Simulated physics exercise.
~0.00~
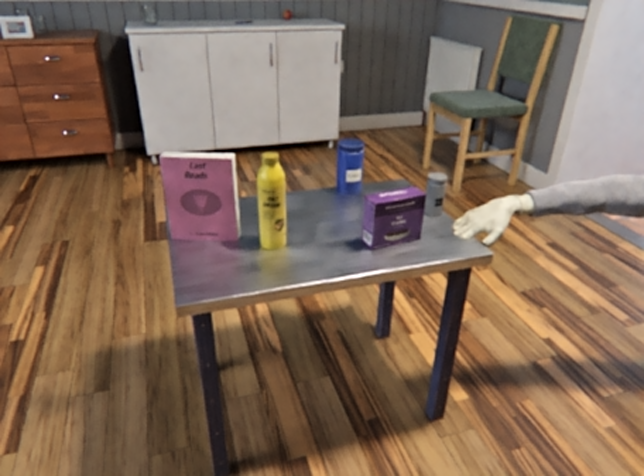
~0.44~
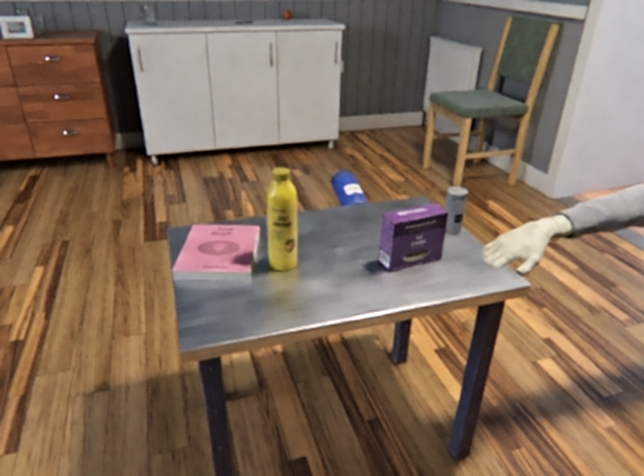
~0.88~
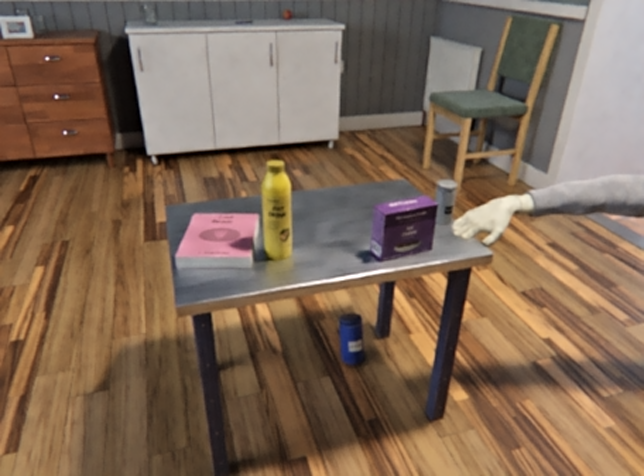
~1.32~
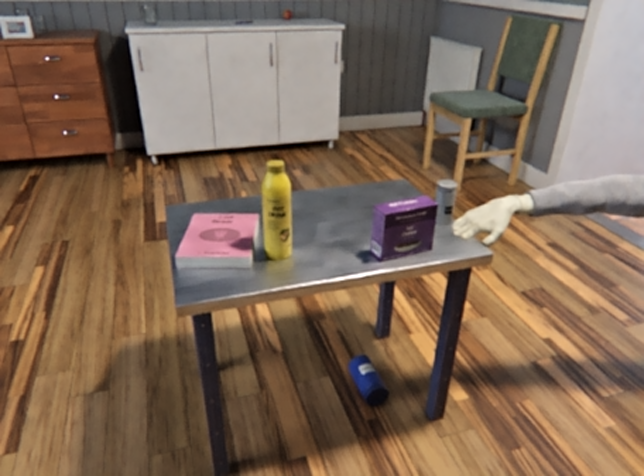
Blue jar falling off a jolted table and ending on the floor beneath, as a pink book topples flat beside a yellow bottle.
